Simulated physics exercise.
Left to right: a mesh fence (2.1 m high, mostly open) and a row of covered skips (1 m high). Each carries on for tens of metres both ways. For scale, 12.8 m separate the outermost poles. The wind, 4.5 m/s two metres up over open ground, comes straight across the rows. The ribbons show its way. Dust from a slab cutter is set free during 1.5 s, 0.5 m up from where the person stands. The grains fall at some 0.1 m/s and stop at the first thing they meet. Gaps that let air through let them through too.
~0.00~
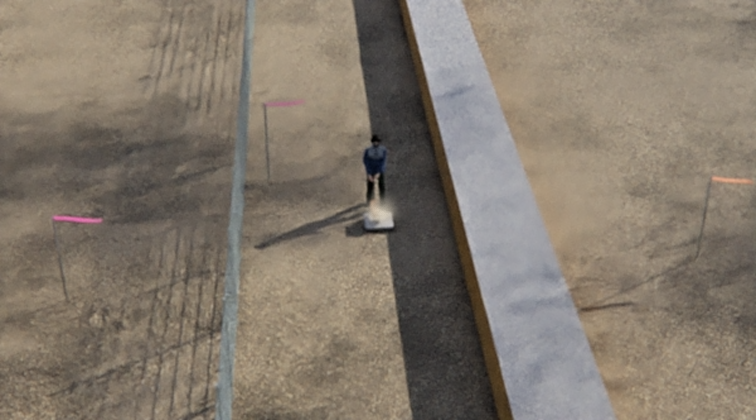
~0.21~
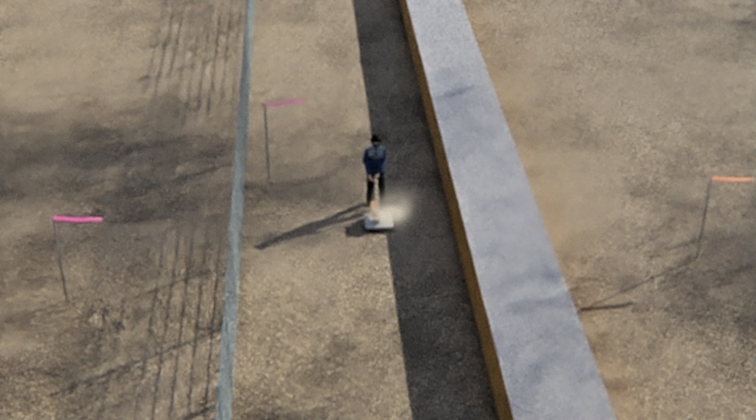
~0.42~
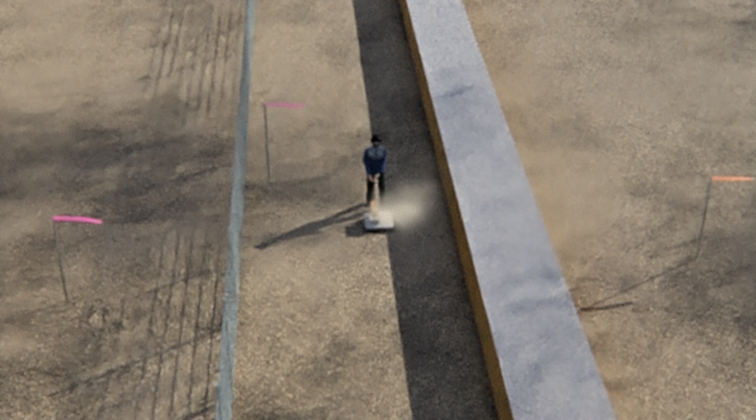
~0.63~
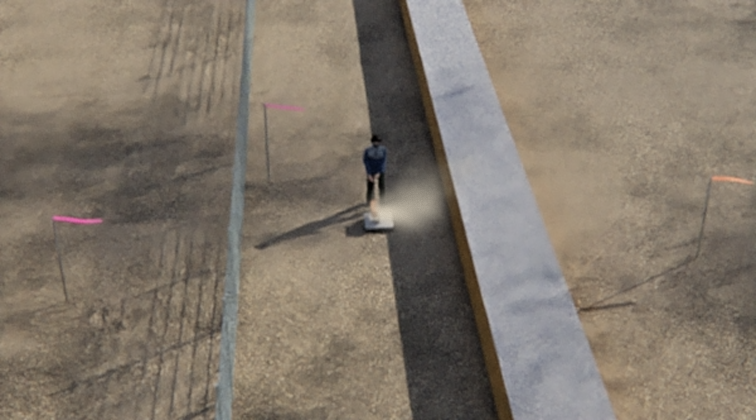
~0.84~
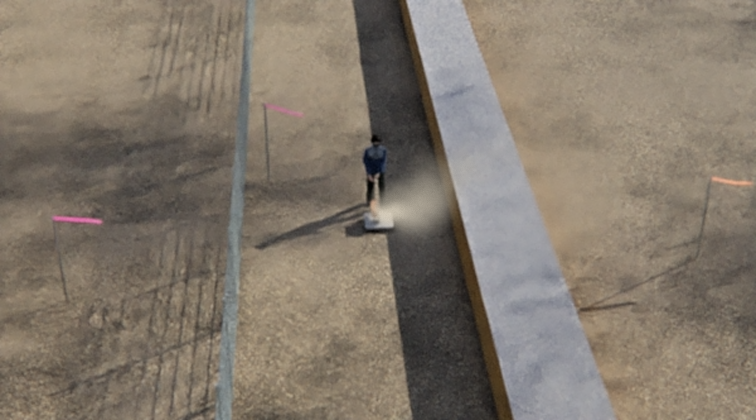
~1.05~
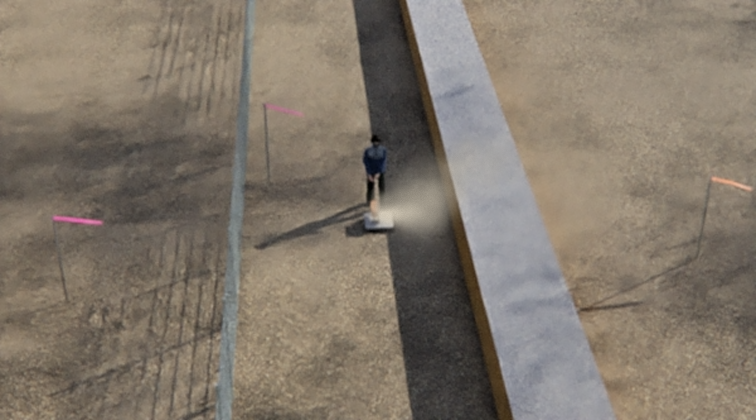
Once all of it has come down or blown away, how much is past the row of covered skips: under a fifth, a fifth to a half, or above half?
It is more than half that ends up on the far side.
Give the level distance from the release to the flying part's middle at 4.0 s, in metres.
About 8.5 m.
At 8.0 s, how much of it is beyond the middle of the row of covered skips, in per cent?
Some 80 per cent.
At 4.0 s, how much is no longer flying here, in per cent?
Some 20 per cent.
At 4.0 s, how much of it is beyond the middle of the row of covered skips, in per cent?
Near 80 %.
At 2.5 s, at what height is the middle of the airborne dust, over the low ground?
Roughly 1.6 m up.
After 2.5 s, 64 % is beyond the row of covered skips; 12 % has touched down or left; the middle of what still flies is 1.6 m above the low ground, near (550, 159).
After 4.0 s, 79 % is beyond the row of covered skips; 19 % has touched down or left.
After 8.0 s, 80 % is beyond the row of covered skips; 42 % has touched down or left.
After 20.0 s, 80 % is beyond the row of covered skips; 99 % has touched down or left.
After 45.0 s, 80 % is beyond the row of covered skips; 100 % has touched down or left.
